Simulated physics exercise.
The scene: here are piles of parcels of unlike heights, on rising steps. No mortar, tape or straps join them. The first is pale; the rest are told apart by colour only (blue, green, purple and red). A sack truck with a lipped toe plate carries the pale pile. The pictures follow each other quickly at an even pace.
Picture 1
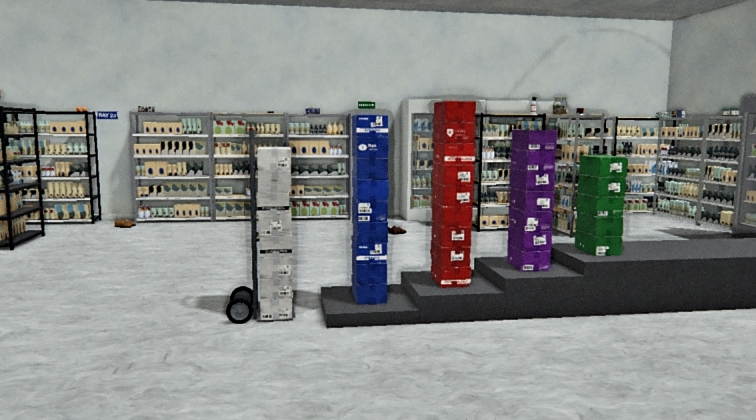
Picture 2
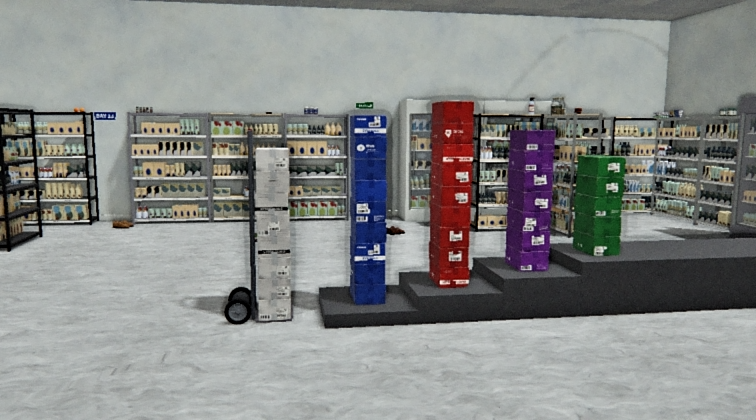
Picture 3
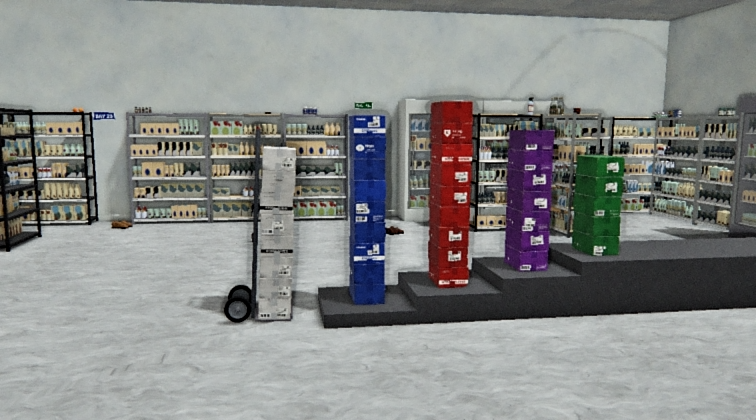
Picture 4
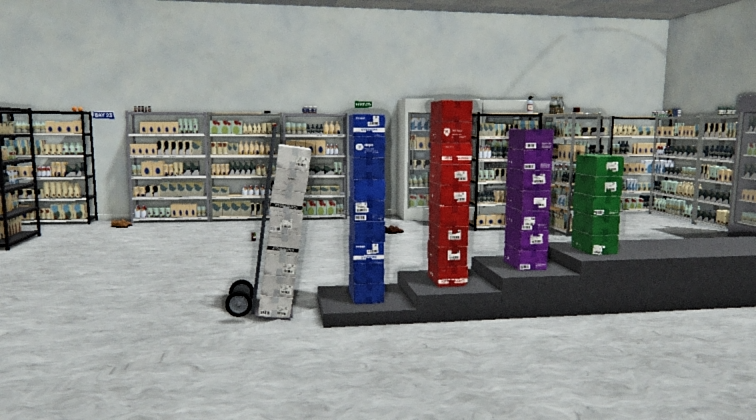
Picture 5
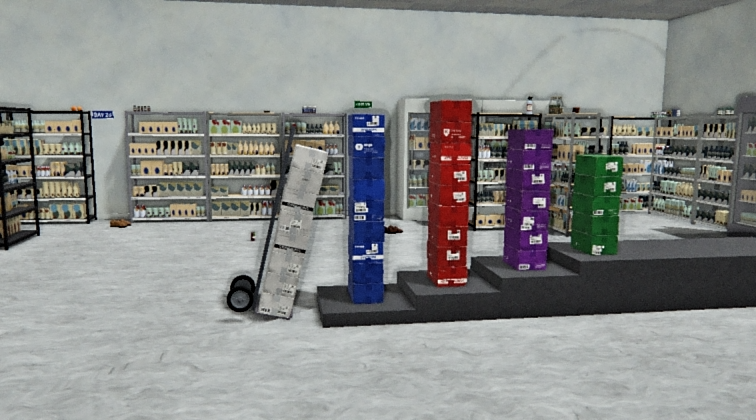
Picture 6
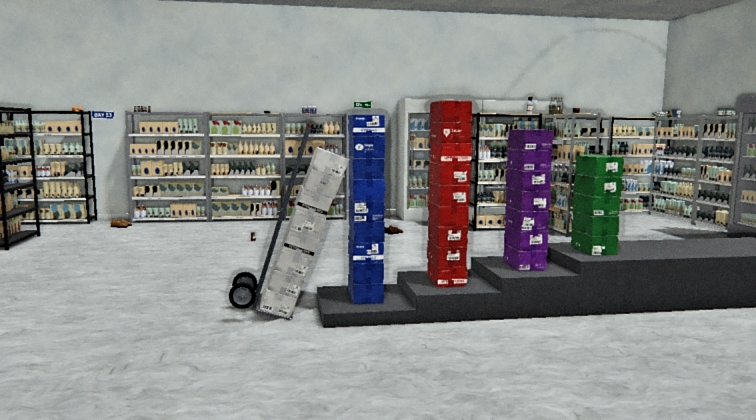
In a room lined with stocked shelves, a stack of pale boxes stood upright on a hand truck beside blue, red, purple and green stacks on steps, then leaned gradually right along with the truck.
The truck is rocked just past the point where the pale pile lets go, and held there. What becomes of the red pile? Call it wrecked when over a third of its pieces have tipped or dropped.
The red pile comes down.
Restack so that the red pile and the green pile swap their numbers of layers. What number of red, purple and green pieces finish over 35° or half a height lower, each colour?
The counts are red 5, purple 7, green 9.
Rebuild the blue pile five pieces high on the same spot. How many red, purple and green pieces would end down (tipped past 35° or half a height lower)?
Pile by pile, red 9, purple 7, green 5.
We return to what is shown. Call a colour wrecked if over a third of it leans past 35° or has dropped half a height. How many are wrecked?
In all, 4.
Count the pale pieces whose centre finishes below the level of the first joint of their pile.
It comes to 1.
Just after the last frame, 8 of the pale pile down; none of the 9 red parcels down (0 of 30 in all colours); top red parcel unmoved; top blue parcel tilted clearly.
A moment on, 8 of the pale pile down; none of the 9 red parcels down (9 of 30 in all colours); top red parcel tilted clearly, a little lower; top blue parcel tilted well over, about its own height lower.
Further on, 8 of the pale pile down; 9 of the 9 red parcels down (29 of 30 in all colours); top red parcel tilted clearly, some three heights lower; top green parcel tilted steeply, some two heights lower.
When it is over, 8 of the pale pile down; 9 of the 9 red parcels down (29 of 30 in all colours); top red parcel tilted steeply, some four heights lower; top green parcel on its side. In pixels of the last frame, middles, top red parcel near (661, 187).
